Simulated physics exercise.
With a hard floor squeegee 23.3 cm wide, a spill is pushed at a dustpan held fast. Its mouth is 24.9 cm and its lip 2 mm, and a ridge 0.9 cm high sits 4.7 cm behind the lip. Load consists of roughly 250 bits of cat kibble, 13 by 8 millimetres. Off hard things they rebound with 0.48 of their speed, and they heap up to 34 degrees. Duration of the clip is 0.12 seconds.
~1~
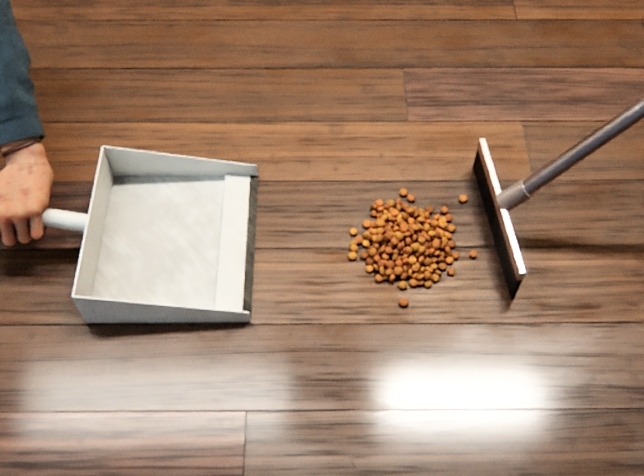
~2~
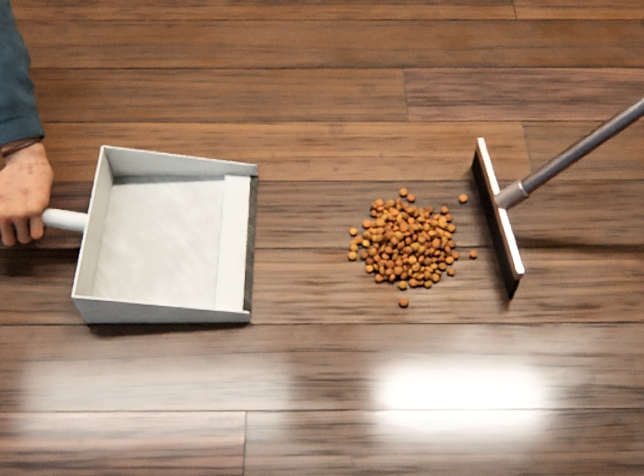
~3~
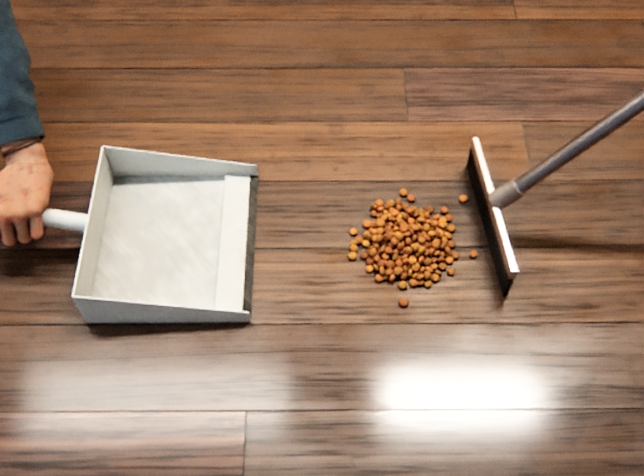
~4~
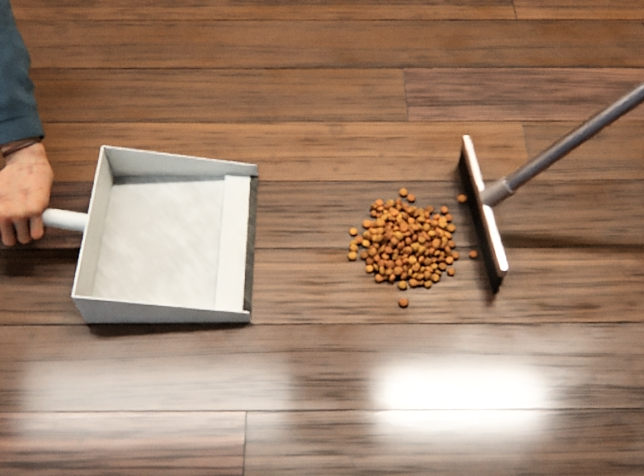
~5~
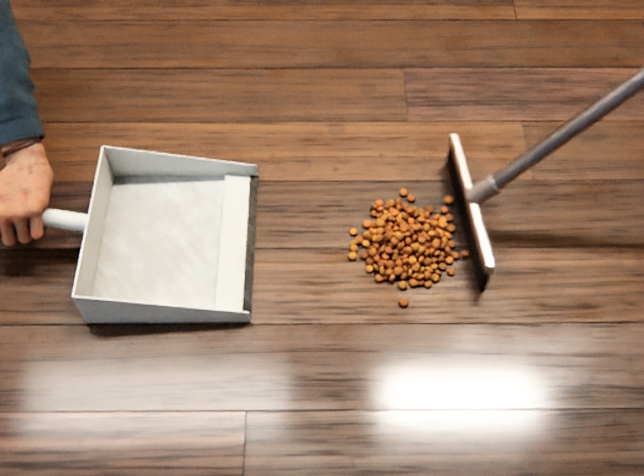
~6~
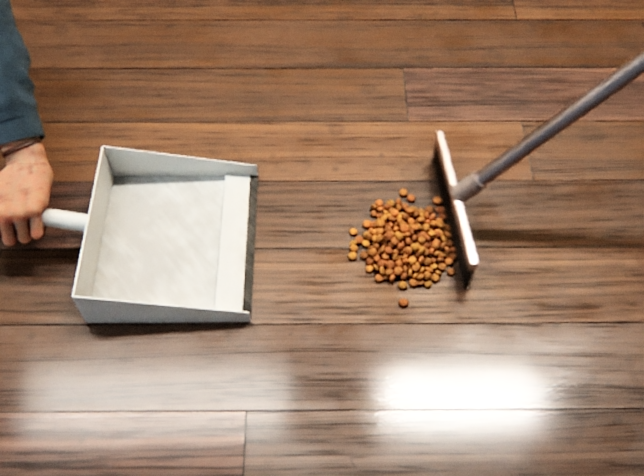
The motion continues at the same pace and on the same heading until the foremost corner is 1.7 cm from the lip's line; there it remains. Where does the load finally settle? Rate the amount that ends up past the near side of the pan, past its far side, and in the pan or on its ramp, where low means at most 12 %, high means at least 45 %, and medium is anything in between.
Near side - low, far side - low, pan - medium.
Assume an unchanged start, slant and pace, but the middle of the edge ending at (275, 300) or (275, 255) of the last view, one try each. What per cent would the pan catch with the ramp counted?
Roughly 50 per cent for the first try and 55 per cent for the second.
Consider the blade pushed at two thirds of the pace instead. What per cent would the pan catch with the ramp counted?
In that case close to 25 per cent.
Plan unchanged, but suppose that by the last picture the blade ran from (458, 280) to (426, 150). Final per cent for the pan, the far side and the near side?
Pan: 65, far side: 0, near side: 10.
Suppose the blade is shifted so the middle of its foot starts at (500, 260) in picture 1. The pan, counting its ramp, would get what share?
Roughly 45 percent, ramp included.
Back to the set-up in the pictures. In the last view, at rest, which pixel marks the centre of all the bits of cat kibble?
Roughly pixel (261, 235).
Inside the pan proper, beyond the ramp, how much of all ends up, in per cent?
Estimate: Close to 10 per cent of the total.
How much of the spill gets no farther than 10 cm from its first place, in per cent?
Around 15 per cent, give or take.
Then, 0.16 s after the last picture, middle of the blade 15 cm from the lip; 0 % over the lip, far side 0 %, near side 0 %.
Then, 0.27 s after the last picture, middle of the blade 6 cm from the lip; 0 % over the lip, far side 5 %, near side 0 %.
Then, 0.51 s after the last picture, middle of the blade 3 cm from the lip; 30 % over the lip, far side 5 %, near side 0 %.
In the end, near side 0 %, far side 5 %, pan 30 %, in front of the lip or behind the blade 60 %.
